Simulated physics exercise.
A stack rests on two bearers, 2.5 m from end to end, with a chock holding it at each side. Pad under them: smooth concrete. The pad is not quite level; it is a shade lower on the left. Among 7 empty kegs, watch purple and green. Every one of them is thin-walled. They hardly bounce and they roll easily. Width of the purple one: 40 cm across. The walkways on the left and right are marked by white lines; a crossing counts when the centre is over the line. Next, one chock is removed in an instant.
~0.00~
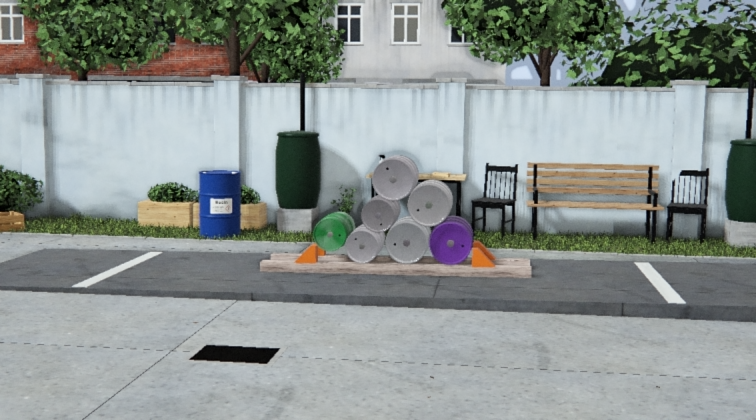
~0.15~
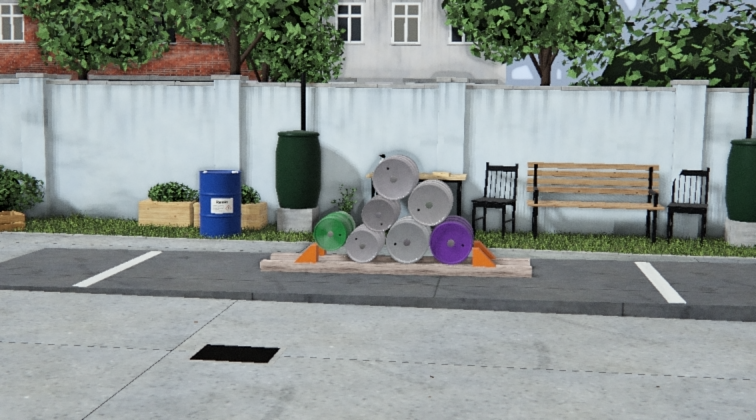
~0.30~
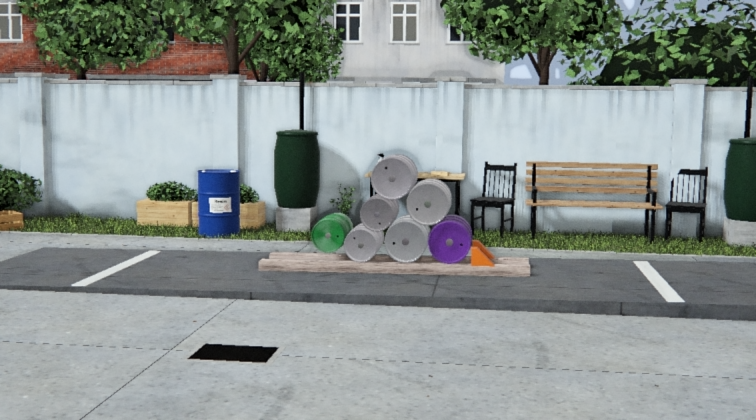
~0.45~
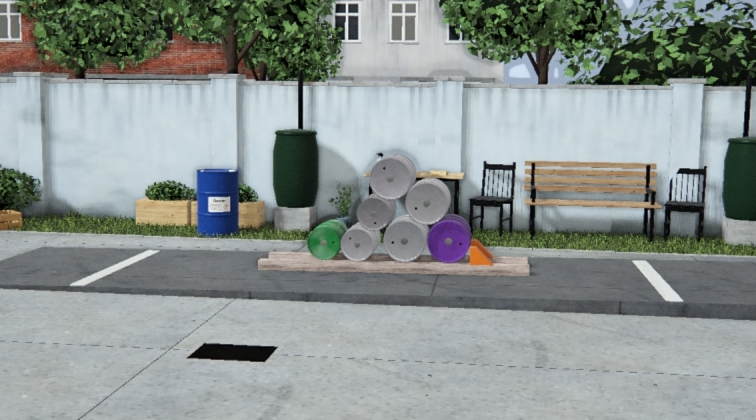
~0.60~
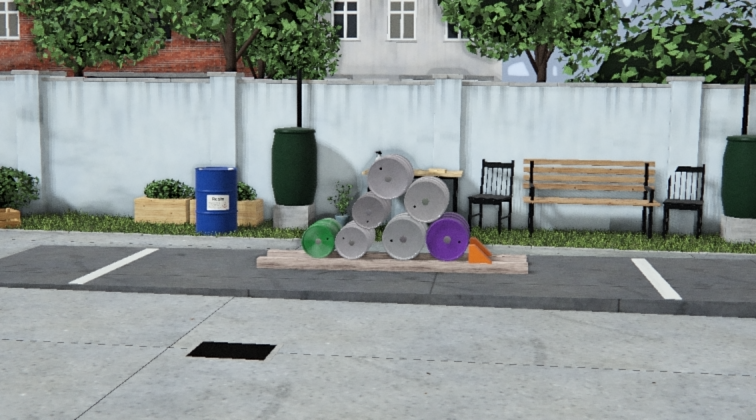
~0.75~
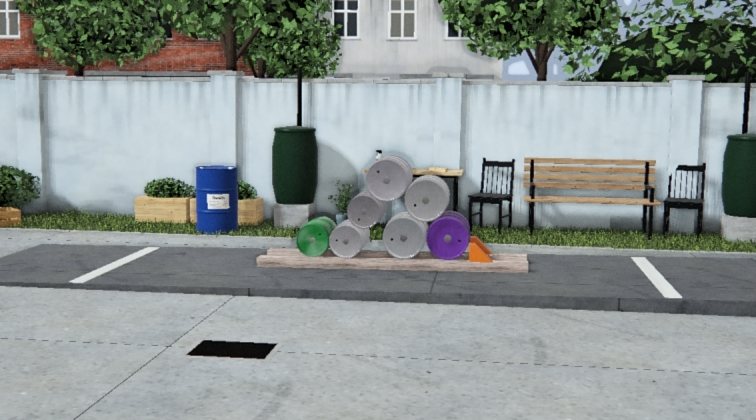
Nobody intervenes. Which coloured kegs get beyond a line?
The purple keg is one that halts inside the lines, and the green is one that goes over a line.
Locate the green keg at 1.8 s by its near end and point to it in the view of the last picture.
Roughly at (225, 249) in the last picture.
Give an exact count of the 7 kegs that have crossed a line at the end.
I make it 3 exactly.
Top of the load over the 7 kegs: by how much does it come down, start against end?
About 25 cm.
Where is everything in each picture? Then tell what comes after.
Purple at (450, 244), green at (329, 235); both chocks in; lines at (120, 268) and (658, 281); the pad is a shade lower on the left; 4 of the 7 form the bottom row, in the first picture.
Purple at (451, 244), green at (329, 235), in the second picture.
Purple at (449, 243), green at (327, 237); left chock gone, in the third picture.
Purple at (448, 243), green at (323, 244), in the fourth picture.
Purple at (447, 241), green at (317, 242), in the fifth picture.
Purple at (447, 239), green at (311, 241); lines at (117, 264) and (655, 276), in the sixth picture.
After 1.8 s, purple is on the bearers, 75 cm from the bearers' right end; green is off the bearers, 105 cm short of the left line, rolling left; 0 of 7 have crossed.
After 3.2 s, green is past the left line; no change for purple; 1 of 7 has crossed.
At rest (6.7 s), purple is on the bearers, 75 cm from the bearers' right end; green is past the left line; 3 of 7 have crossed.
